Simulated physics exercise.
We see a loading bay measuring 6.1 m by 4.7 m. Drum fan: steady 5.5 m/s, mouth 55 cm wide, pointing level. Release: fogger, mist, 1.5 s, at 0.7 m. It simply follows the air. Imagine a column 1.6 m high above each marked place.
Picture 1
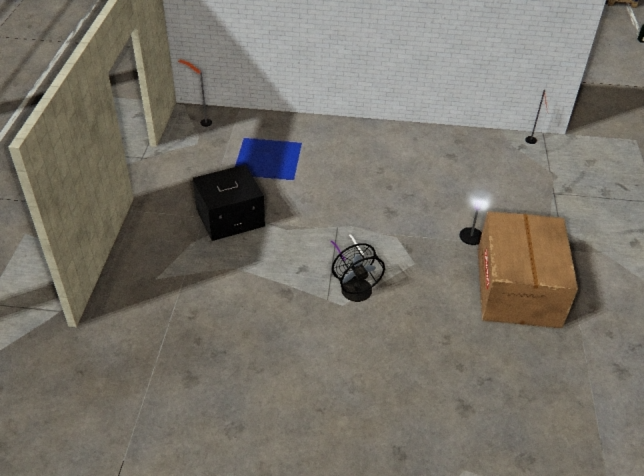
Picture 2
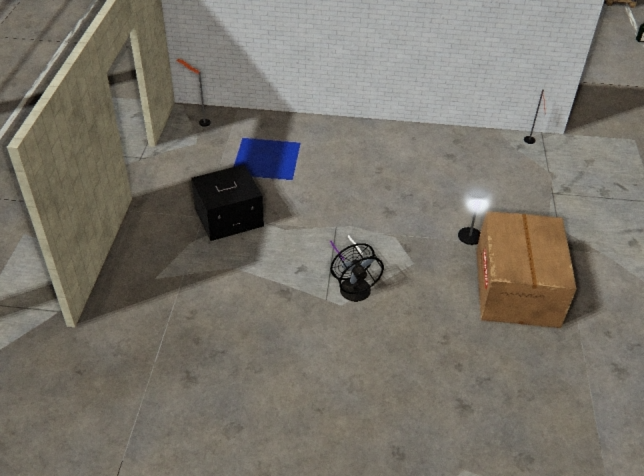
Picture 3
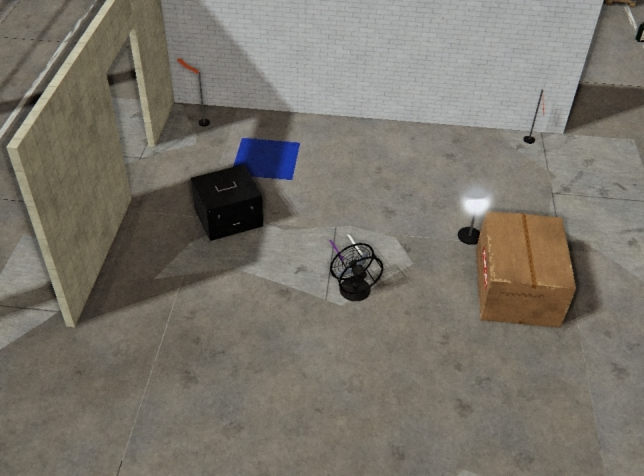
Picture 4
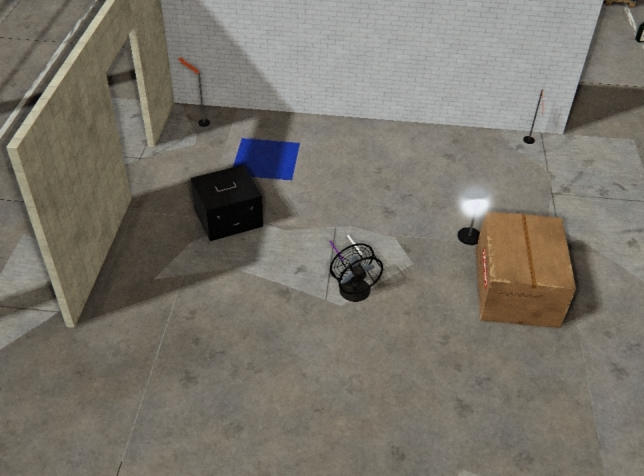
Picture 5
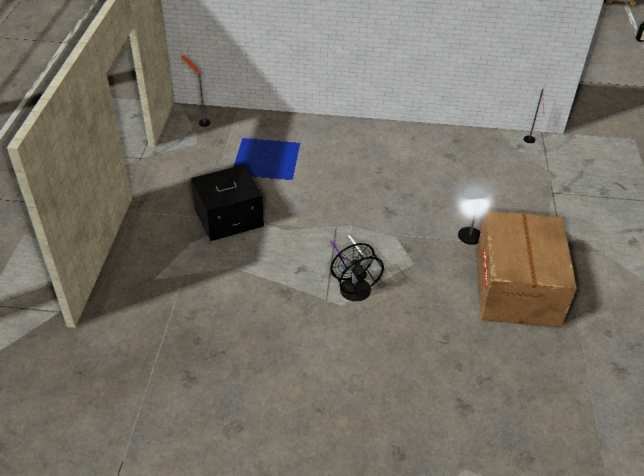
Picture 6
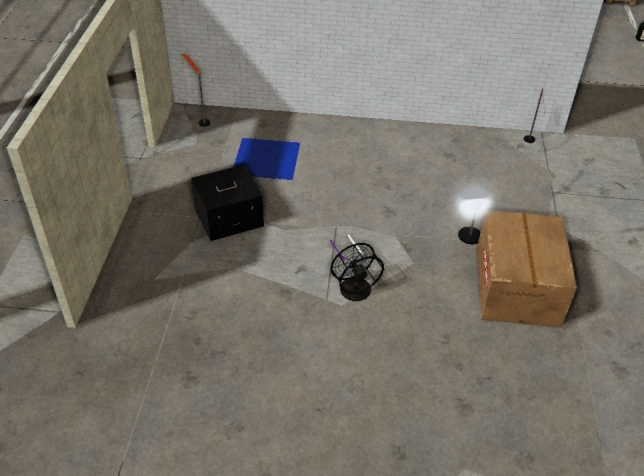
A small fan spins on a concrete floor while an orange ribbon flutters behind a black case.
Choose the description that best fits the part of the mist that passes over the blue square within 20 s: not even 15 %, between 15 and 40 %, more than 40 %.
Over 40 %.
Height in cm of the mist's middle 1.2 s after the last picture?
The centre hangs close to 50 centimetres up.
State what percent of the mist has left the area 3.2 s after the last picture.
My guess is close to 0 %.
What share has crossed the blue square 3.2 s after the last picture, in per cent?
Share: Approx. 0 %.
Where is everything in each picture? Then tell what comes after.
The mist is thickest near (480, 201), the fogger stands at (478, 208) and the drum fan is at (358, 269), in the first picture.
The mist is thickest near (477, 201) and the blue square is centred on (267, 158), in the second picture.
The mist is thickest near (476, 201) and a ribbon ends at (178, 59), in the third picture.
The mist is thickest near (475, 201), the top of a large carton is at (528, 248) and the top of a packing case is at (226, 187), in the fourth picture.
The mist is thickest near (475, 201), in the fifth picture.
The mist is thickest near (474, 201) and a ribbon ends at (183, 54), in the sixth picture.
Then, 1.2 s after the last picture we count, 0 % has passed over the blue square, with 100 % still about or yet to come, and the middle of the rest is near (464, 207).
Then, 3.2 s after the last picture we count, 0 % has passed over the blue square, with 100 % still about or yet to come, and the middle of the rest is near (444, 220).
Then, 7.2 s after the last picture we count, 14 % has passed over the blue square, with 100 % still about or yet to come, and the middle of the rest is near (385, 250).
Then, 19.2 s after the last picture we count, 89 % has passed over the blue square, with 10 % still about or yet to come.
